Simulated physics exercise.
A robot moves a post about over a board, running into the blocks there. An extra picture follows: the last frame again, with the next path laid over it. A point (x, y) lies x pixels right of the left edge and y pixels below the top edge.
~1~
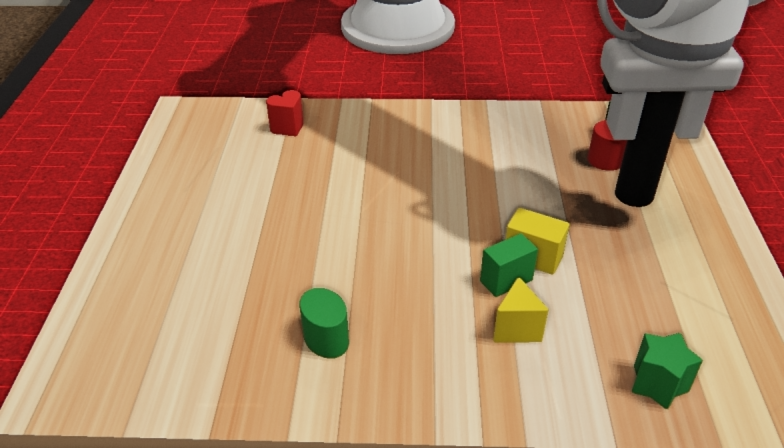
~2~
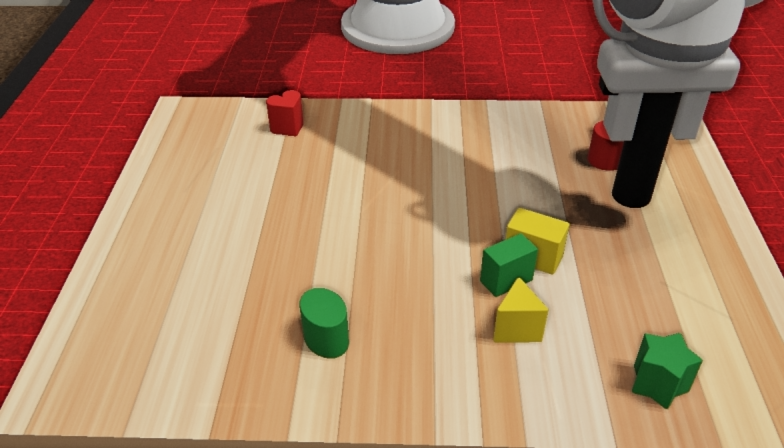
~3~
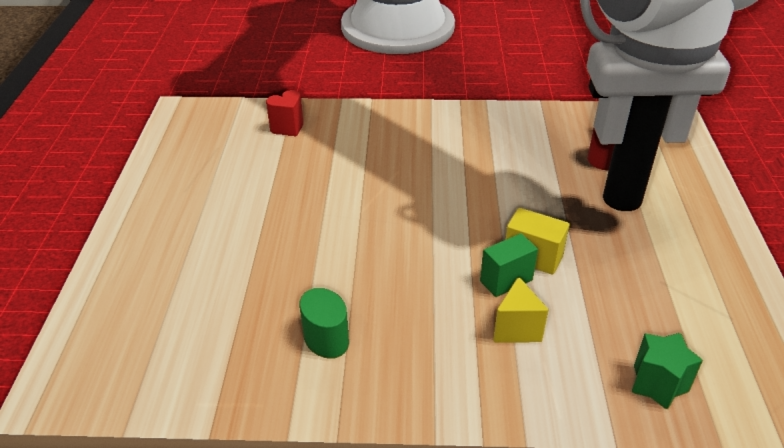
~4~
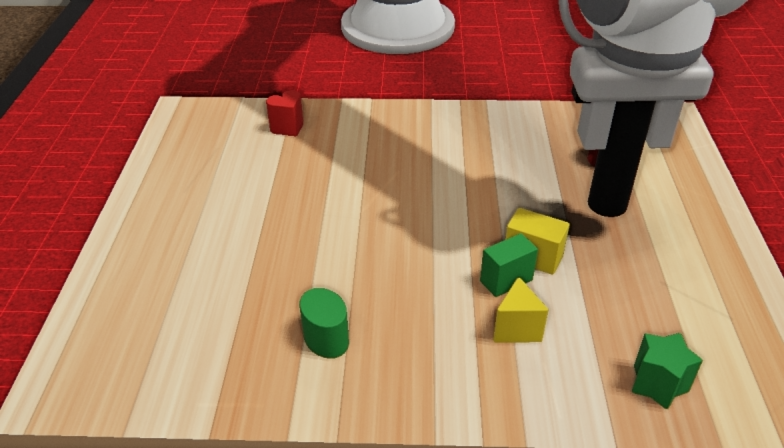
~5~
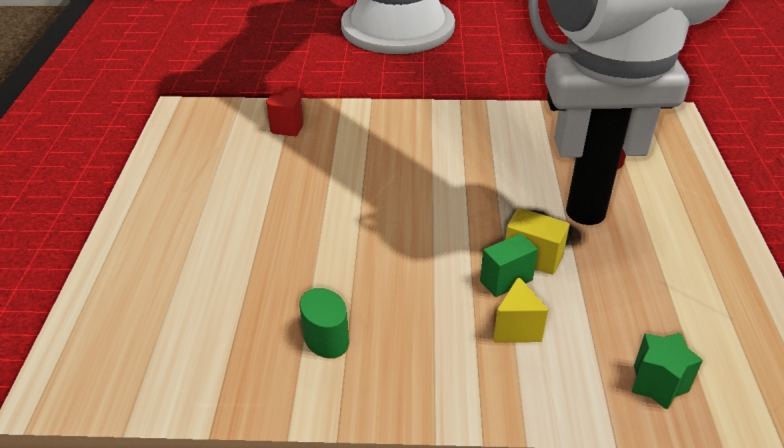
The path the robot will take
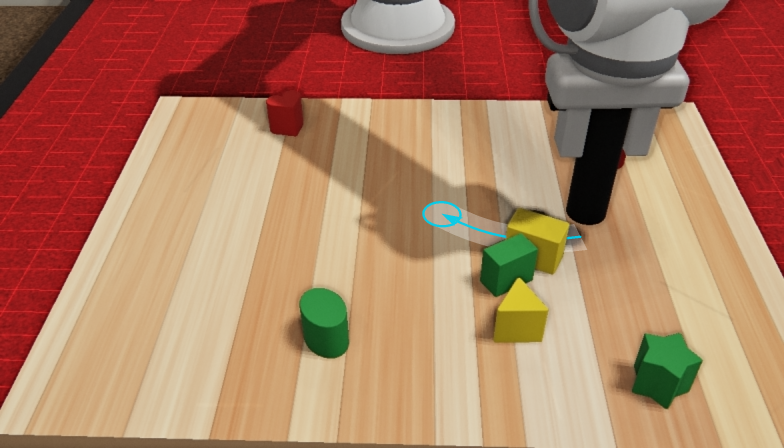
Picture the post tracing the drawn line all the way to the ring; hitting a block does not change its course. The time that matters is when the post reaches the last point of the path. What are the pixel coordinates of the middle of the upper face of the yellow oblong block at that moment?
Located at (507, 230).
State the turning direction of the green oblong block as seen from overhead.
Seen from above, counterclockwise.
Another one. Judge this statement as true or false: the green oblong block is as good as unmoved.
The statement is false.
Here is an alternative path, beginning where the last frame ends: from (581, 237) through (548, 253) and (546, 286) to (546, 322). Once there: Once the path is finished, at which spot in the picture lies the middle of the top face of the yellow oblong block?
I'd place it at (510, 263), taking the centre of its top.
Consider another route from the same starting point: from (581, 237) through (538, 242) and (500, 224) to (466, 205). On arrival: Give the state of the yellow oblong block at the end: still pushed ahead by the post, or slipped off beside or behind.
It is no longer ahead.
Path on the board, from (581, 237) via (532, 239) and (484, 231), ending at (442, 214).
On the path given first. One third of the way, post at (534, 216); green oblong block at (502, 254), turned 20° anticlockwise; yellow oblong block at (521, 229).
Two thirds of the way, post at (485, 207); green oblong block at (498, 258), turned 35° anticlockwise; yellow oblong block at (507, 230).
At the end, post at (443, 190); green oblong block at (498, 258), turned 35° anticlockwise; yellow oblong block at (507, 230).
